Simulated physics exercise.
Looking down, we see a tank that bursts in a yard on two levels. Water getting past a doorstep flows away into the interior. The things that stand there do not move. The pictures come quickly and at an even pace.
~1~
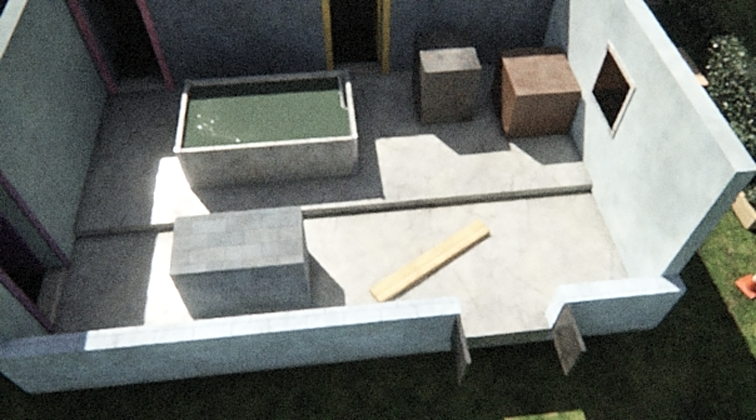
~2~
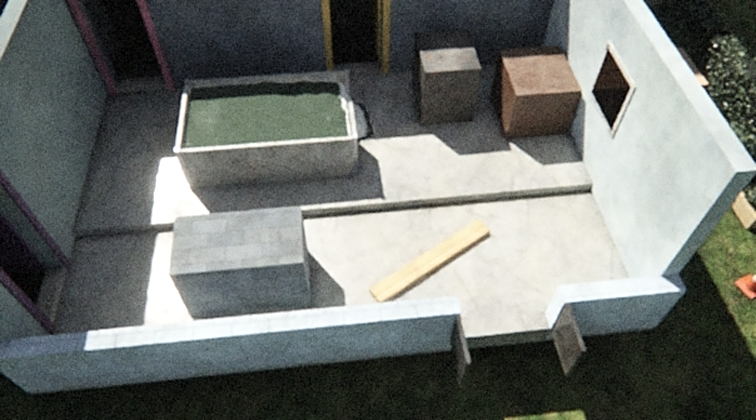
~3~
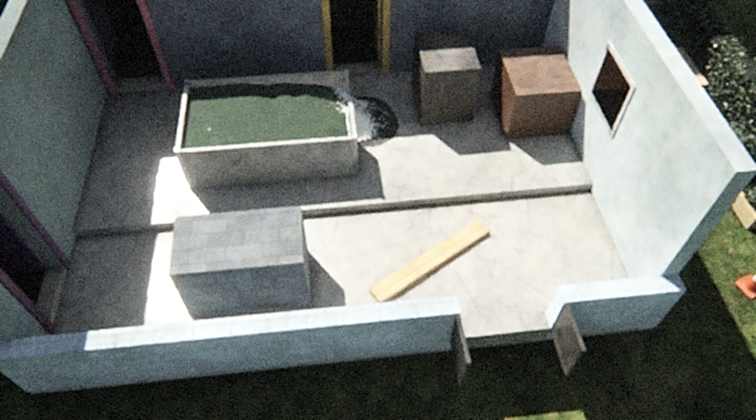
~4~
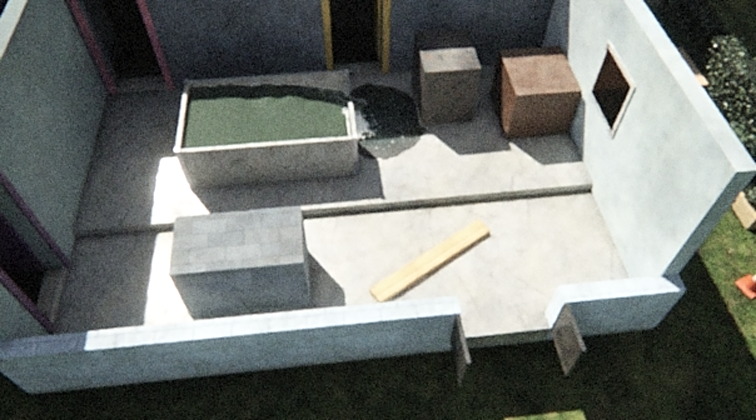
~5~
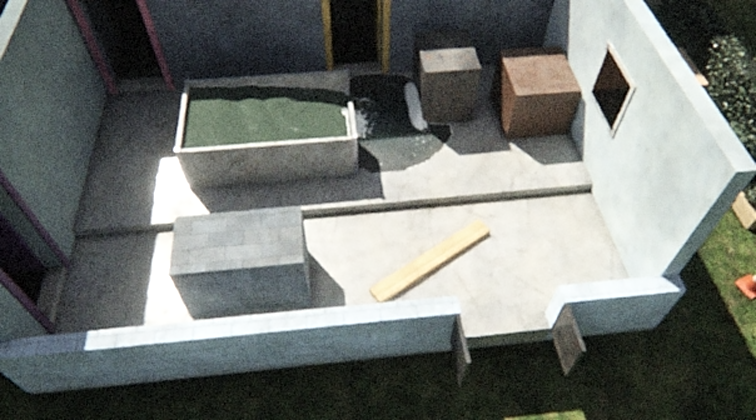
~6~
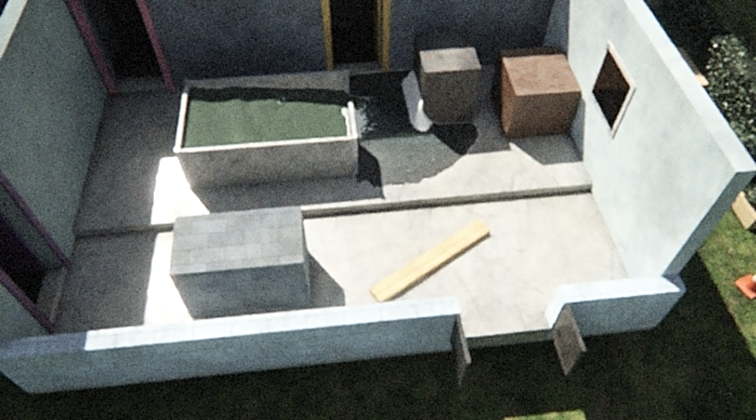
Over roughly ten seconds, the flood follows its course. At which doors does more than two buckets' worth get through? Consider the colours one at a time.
The yellow door will be over the limit, the purple door will be within bounds, the pink door will be within bounds.
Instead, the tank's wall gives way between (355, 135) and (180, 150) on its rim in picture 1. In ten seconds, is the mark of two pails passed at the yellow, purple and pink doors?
At the doors, yellow never reaches it, purple crosses the line and pink never reaches it.
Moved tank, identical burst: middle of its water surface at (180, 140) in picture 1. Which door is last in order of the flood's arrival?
The door marked purple.
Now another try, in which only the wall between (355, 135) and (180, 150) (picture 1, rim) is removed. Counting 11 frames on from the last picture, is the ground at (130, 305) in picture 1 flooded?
There: Flooded.
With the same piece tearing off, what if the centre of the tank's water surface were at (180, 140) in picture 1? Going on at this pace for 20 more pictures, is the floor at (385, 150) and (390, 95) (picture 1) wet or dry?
Note - point 1 drenched; point 2 drenched.
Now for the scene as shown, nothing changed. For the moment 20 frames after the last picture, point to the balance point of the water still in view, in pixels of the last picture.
Centre point: Around (359, 143).
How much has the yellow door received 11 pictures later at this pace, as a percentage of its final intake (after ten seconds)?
Close to 20 %.
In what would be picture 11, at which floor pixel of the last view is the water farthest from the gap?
Somewhere close to (569, 163).
A moment on, water covers 20 % of the floor; the yellow door under two buckets in, the purple door not reached, the pink door not reached.
Next, water covers 40 % of the floor; the yellow door over two buckets in, the purple door not reached, the pink door not reached.
Then, water covers 55 % of the floor; the yellow door over two buckets in, the purple door not reached, the pink door wet at the sill, nothing in.
Later, water covers 70 % of the floor; the yellow door far over two buckets in, the purple door not reached, the pink door wet at the sill, nothing in.
In the end, water covers 90 % of the floor; the yellow door far over two buckets in, the purple door wet at the sill, nothing in, the pink door wet at the sill, nothing in.
